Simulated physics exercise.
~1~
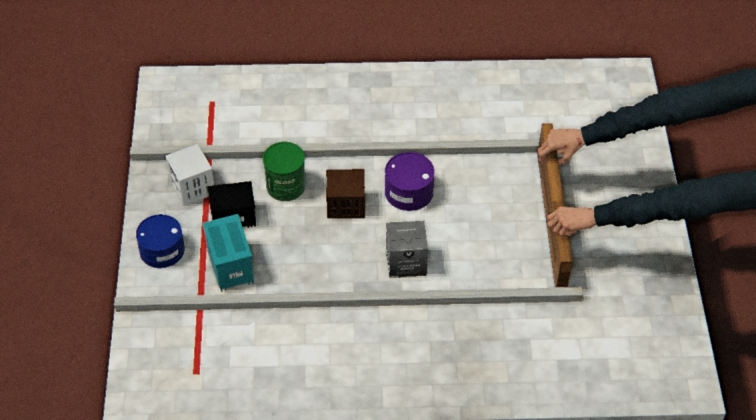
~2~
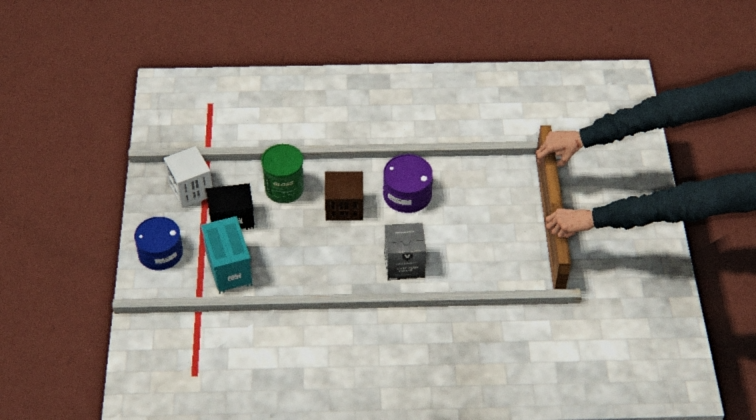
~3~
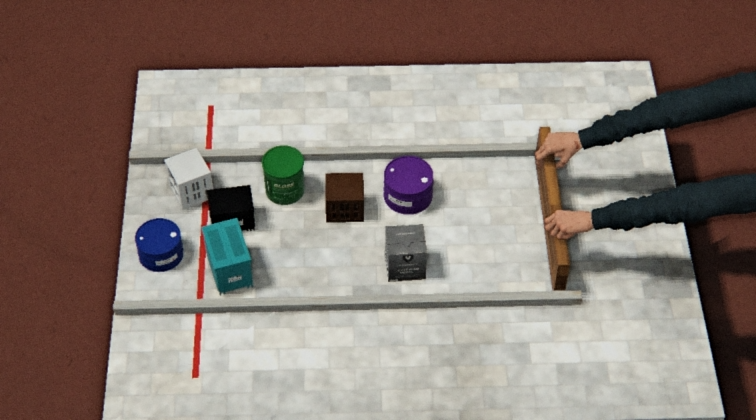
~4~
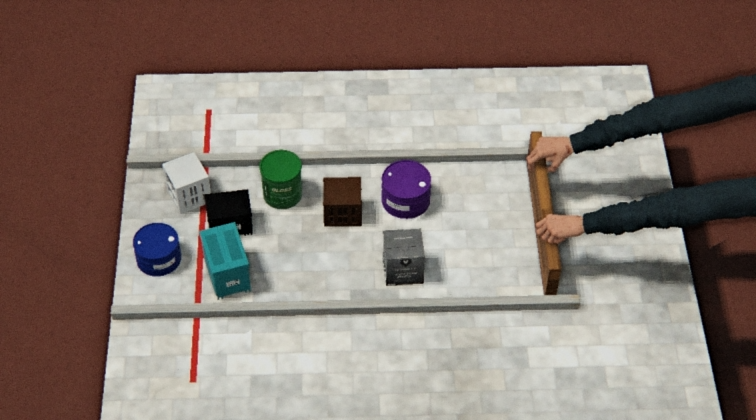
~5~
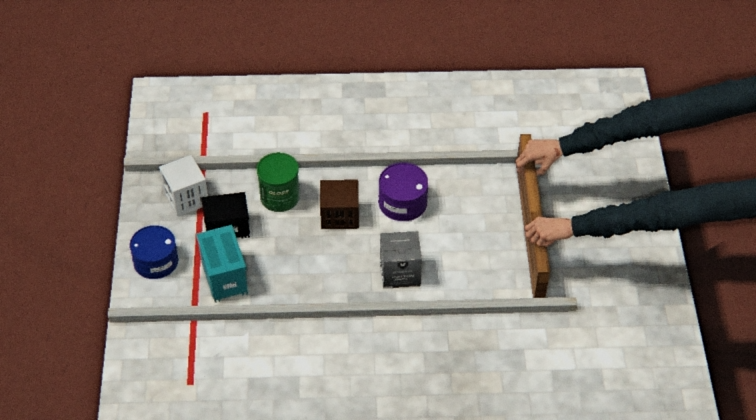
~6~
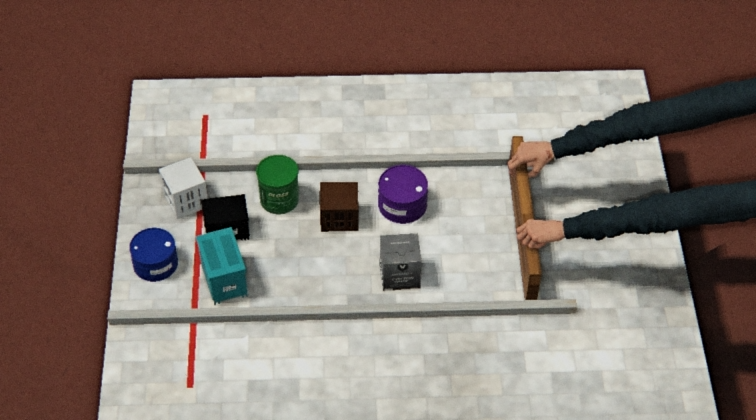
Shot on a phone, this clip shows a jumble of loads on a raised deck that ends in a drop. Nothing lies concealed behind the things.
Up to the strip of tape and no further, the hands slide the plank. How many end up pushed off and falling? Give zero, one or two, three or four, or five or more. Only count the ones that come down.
Looks to me like the count going over is a one or a two.
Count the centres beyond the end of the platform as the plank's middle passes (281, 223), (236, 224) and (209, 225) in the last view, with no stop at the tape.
Respectively, 0, 0 and 2.
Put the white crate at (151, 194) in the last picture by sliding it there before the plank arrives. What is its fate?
Put there, it simply leaves the top.
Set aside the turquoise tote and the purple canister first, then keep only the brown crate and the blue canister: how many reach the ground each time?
First 0, then 1.
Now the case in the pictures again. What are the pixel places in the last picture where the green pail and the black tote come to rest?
About (134, 175), and the other about (140, 226).
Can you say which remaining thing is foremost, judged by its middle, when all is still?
The one is the green pail.
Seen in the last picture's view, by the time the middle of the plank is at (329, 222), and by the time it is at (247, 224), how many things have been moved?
The number moved is 4 and then 8.
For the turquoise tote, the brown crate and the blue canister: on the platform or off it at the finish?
Result - turquoise tote retained, brown crate retained, blue canister dropped.
Early on, none off yet; blue canister at rest near (154, 255); white crate at rest near (184, 188); turquoise tote at rest near (222, 266).
Finally, the number that fall off is one or two; lost, white crate and blue canister.
